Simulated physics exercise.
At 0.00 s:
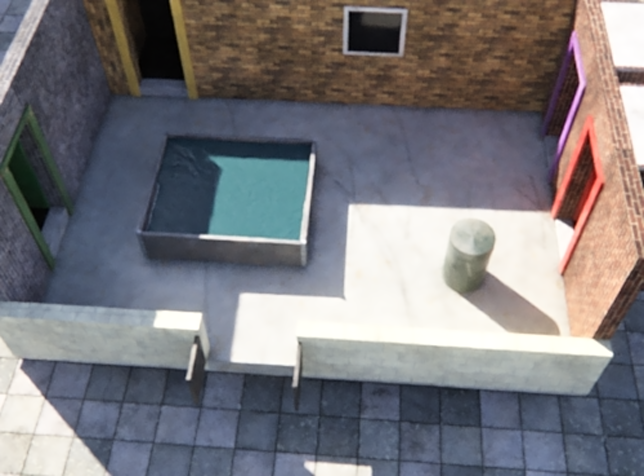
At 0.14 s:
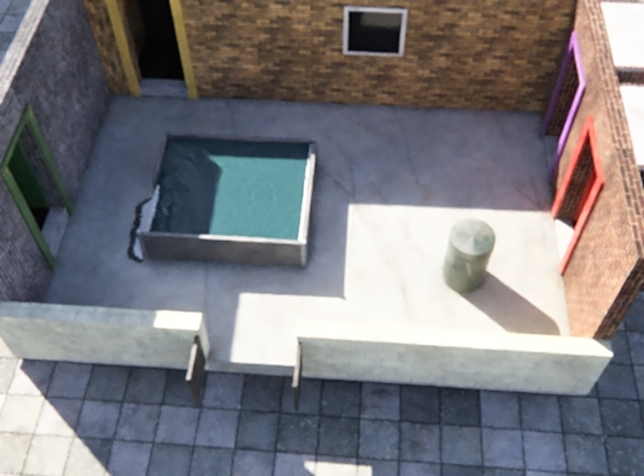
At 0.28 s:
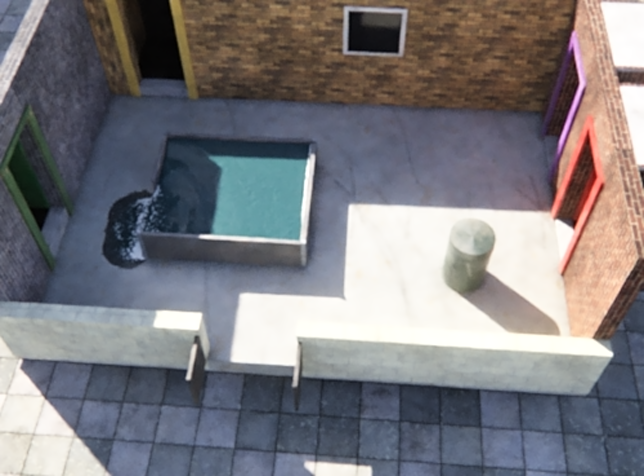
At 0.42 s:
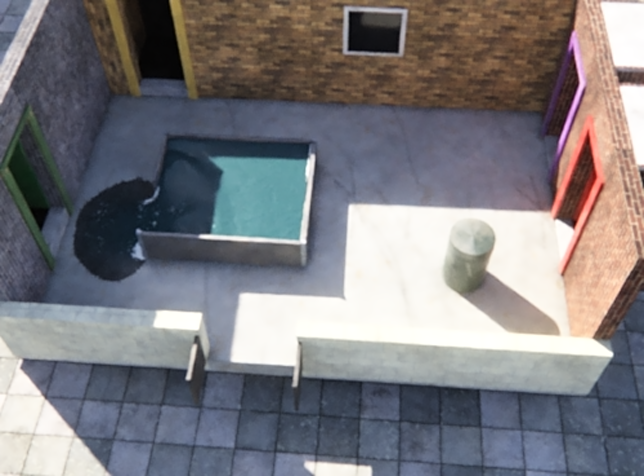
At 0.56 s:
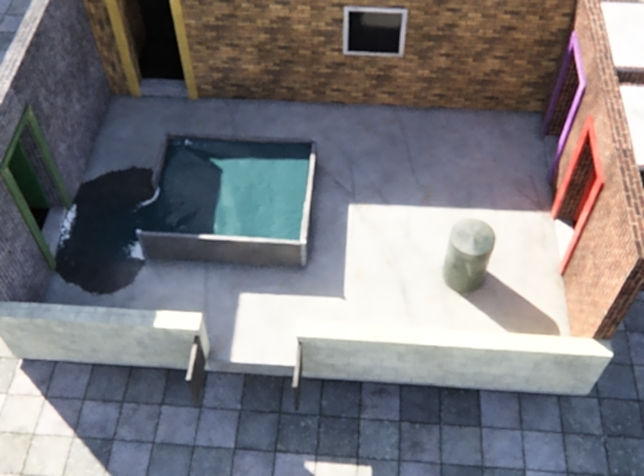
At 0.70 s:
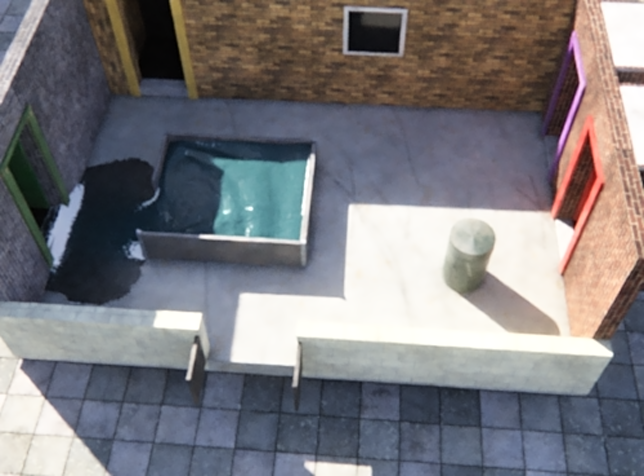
At first, the water tank in the walled yard stands whole and still, with dry floor around it. Then water pours from its left side and spreads as a dark, widening patch with white foam at its edge, crossing the floor leftward until it reaches the green door.
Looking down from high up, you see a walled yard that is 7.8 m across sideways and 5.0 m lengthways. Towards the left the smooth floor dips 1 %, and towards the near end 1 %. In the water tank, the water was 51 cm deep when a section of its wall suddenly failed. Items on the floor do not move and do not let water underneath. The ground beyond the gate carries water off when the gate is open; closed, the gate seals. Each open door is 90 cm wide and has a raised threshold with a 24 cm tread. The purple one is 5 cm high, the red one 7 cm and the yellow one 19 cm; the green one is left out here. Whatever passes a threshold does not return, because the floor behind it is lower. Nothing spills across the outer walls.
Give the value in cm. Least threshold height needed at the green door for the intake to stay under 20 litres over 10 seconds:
32 cm or so.
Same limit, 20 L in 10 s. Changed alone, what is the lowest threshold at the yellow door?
Roughly 10.5 cm at yellow.
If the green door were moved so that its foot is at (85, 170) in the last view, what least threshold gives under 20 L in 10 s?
You'd want it roughly 13.5 cm high.
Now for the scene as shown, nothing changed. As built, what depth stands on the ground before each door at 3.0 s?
At the purple door the depth is 0 cm, at red 0 cm, at yellow 17 cm and at green 30 cm.
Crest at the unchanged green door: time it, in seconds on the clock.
Roughly at 1.8 s.
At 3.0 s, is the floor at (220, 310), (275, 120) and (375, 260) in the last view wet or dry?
In the order asked: Soaked, untouched, untouched.
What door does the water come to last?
The purple door.
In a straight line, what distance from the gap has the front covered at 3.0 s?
Distance from gap: Approx. 3.4 m.
After 1.4 s water covers 10 % of the floor, deepest (37 cm) near (65, 234); 36 cm at the green door, 16 litres in over its 25 cm threshold.
After 3.0 s water covers 35 % of the floor, deepest (36 cm) near (31, 333); 30 cm at the green door, 80 litres in over its 25 cm threshold.
After 10.0 s water covers 95 % of the floor, deepest (14 cm) near (31, 333); 12 cm at the green door, 89 litres in over its 25 cm threshold.
At the green door as built, the water arrived by 0.6 s and peaked near 38 cm at 1.8 s.
With a threshold of 29.5 cm, 38 litres would have come in within the 10 s; with 40 cm, 0 litres. So under 20 litres takes about 32 cm.
